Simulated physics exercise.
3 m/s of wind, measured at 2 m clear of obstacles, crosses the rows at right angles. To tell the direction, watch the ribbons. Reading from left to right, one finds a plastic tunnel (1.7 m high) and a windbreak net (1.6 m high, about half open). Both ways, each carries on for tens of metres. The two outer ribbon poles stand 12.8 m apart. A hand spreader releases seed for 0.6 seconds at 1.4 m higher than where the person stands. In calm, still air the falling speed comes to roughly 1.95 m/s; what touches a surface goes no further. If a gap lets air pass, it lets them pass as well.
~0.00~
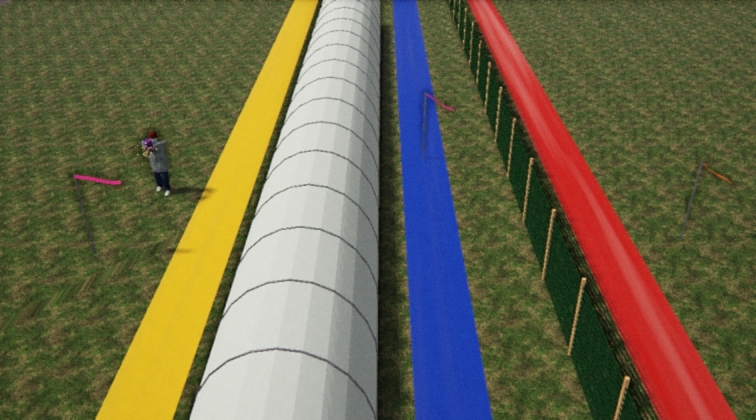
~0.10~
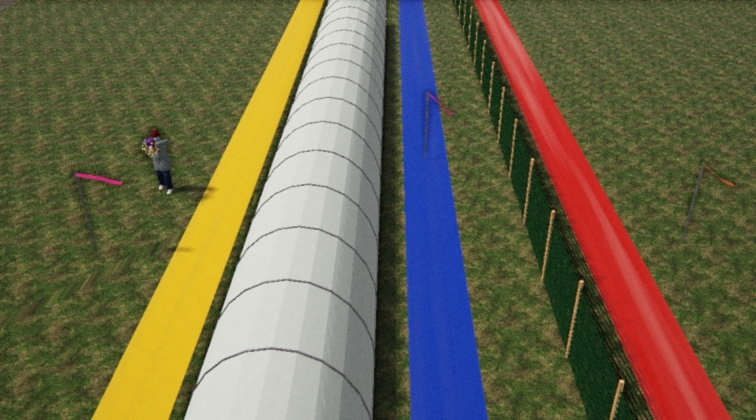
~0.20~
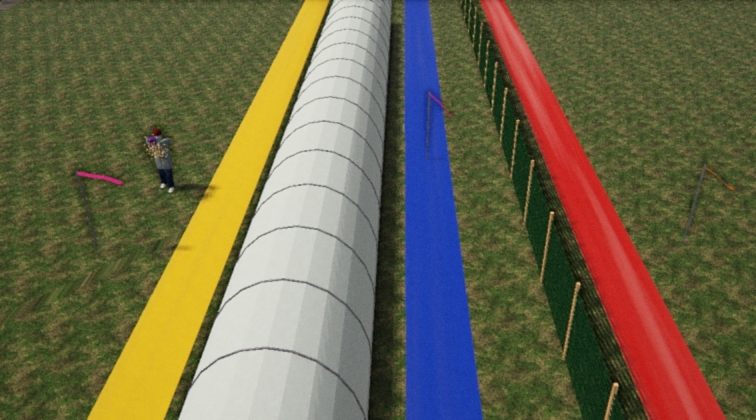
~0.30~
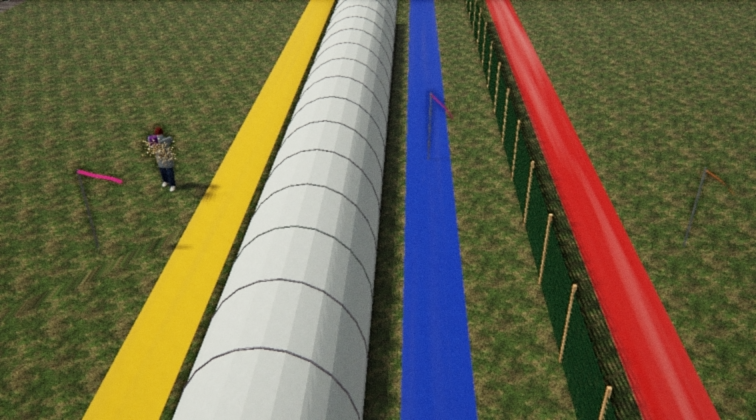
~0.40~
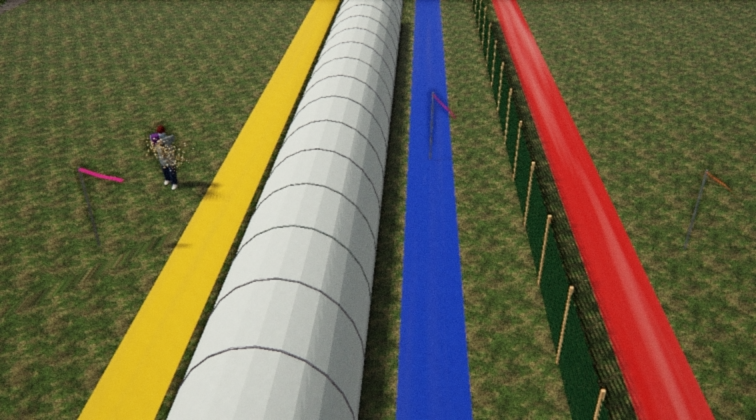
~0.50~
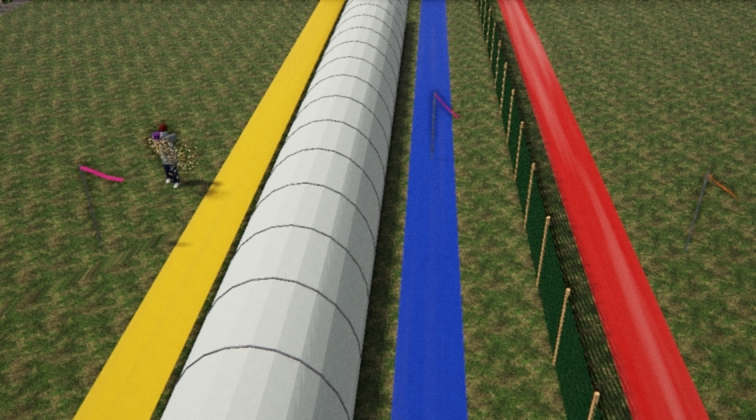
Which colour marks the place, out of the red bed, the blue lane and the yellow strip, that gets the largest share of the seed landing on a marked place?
Yellow.
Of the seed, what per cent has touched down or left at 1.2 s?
45 %.
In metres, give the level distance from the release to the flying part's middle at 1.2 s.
Around 1.0 m.
After 1.2 s, 56 % is in the air or yet to come; 0 % lies on the blue lane, 25 % on the yellow strip and 0 % on the red bed; the middle of what still flies is 0.4 m above the low ground, near (209, 182).
After 2.0 s, 2 % is in the air or yet to come; 0 % lies on the blue lane, 66 % on the yellow strip and 0 % on the red bed.
After 3.5 s, 0 % is in the air or yet to come; 0 % lies on the blue lane, 66 % on the yellow strip and 0 % on the red bed.
After 8.0 s, 0 % is in the air or yet to come; 0 % lies on the blue lane, 66 % on the yellow strip and 0 % on the red bed.
After 45.0 s, 0 % is in the air or yet to come; 0 % lies on the blue lane, 66 % on the yellow strip and 0 % on the red bed.
